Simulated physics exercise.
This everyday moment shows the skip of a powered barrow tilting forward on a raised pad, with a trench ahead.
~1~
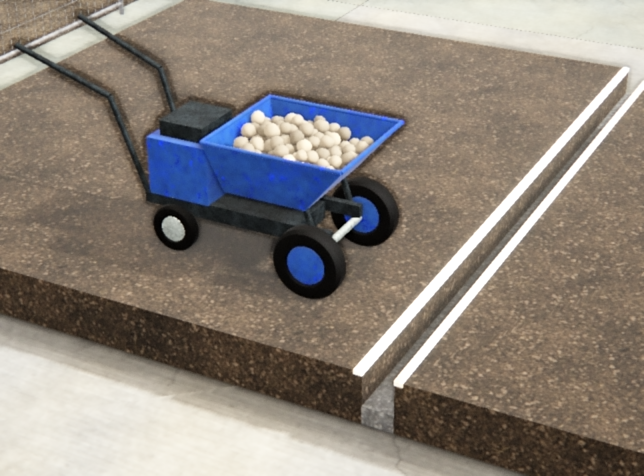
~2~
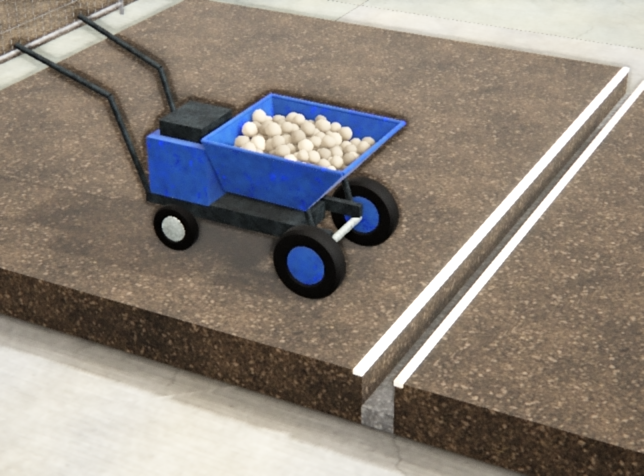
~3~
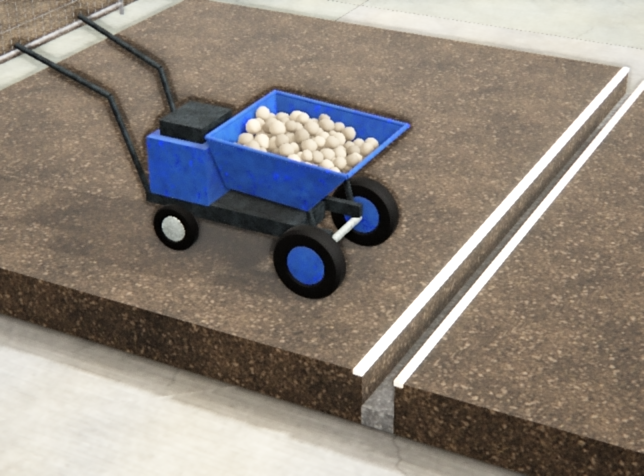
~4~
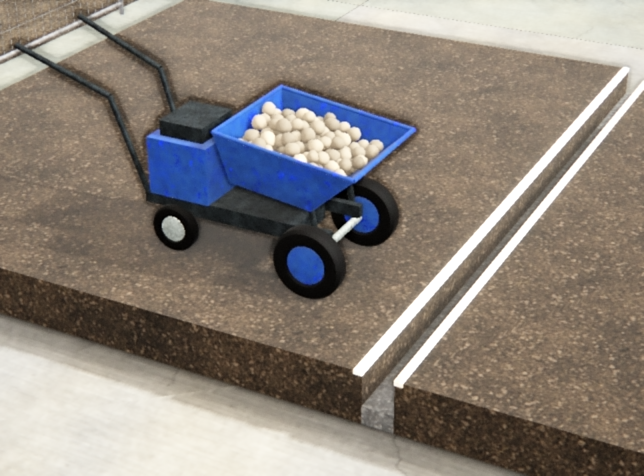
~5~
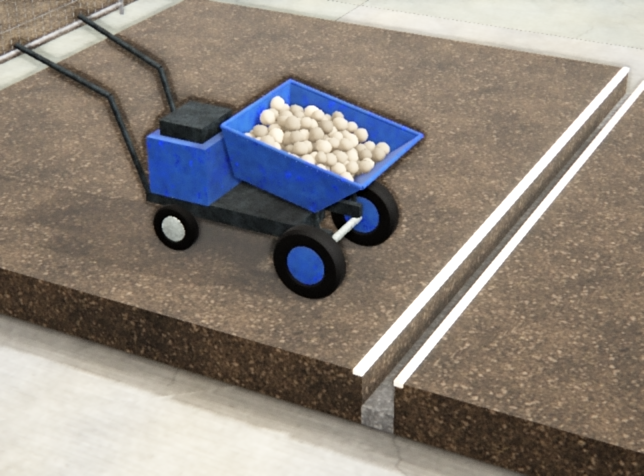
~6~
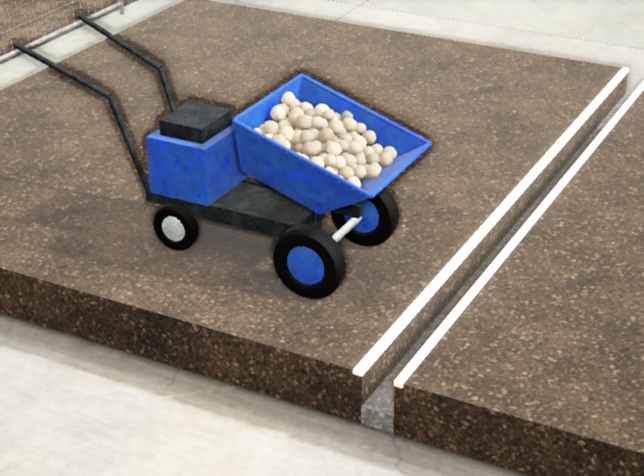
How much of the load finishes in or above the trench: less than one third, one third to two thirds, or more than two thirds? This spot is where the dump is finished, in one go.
Way I see it, the trench ends up with a third up to two-thirds of the load.
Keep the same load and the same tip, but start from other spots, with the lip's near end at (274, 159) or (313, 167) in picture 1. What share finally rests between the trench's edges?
About 20 %, then 60 %.
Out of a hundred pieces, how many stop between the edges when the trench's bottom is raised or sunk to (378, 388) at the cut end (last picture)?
30 %.
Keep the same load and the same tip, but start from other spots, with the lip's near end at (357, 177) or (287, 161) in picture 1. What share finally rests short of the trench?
Result: Try 1 = 0 %, try 2 = 40 %.
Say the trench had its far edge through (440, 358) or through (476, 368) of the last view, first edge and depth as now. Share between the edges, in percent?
First one: 80 per cent; second one: 100 per cent.
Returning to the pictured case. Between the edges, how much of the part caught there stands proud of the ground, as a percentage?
Around 25 per cent.
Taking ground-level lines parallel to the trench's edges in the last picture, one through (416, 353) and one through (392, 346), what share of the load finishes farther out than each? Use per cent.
Result, first then second: 40 %, 90 %.
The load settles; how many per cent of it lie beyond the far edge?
Share of load: Near 45 %.
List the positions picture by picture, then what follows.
In the first frame, lip of the skip at (341, 173), level; top of the load at (285, 141), river pebbles; first edge of the trench at (383, 343); far edge at (422, 353), the trench under half as wide as the skip, and about as deep as wide.
In the second frame, lip of the skip at (343, 174), level; top of the load at (286, 141).
In the third frame, lip of the skip at (347, 177), tipped barely; top of the load at (290, 139).
In the fourth frame, lip of the skip at (353, 181), tipped a little; top of the load at (288, 128).
In the fifth frame, lip of the skip at (362, 188), tipped a little; top of the load at (297, 125).
In the sixth frame, lip of the skip at (371, 196), tipped clearly; top of the load at (307, 123); first edge of the trench at (383, 343); far edge at (422, 353).
Soon, skip tipped steeply; all in the skip.
A while on, skip tipped right over; about two thirds in the skip; a small part in or heaped over the trench; a small part beyond it; a small part falling.
Towards the end, skip tipped right over; a small part in the skip; about half in or heaped over the trench; about half beyond it.
Finally, skip tipped right over; a small part in the skip; about half in or heaped over the trench; about half beyond it.
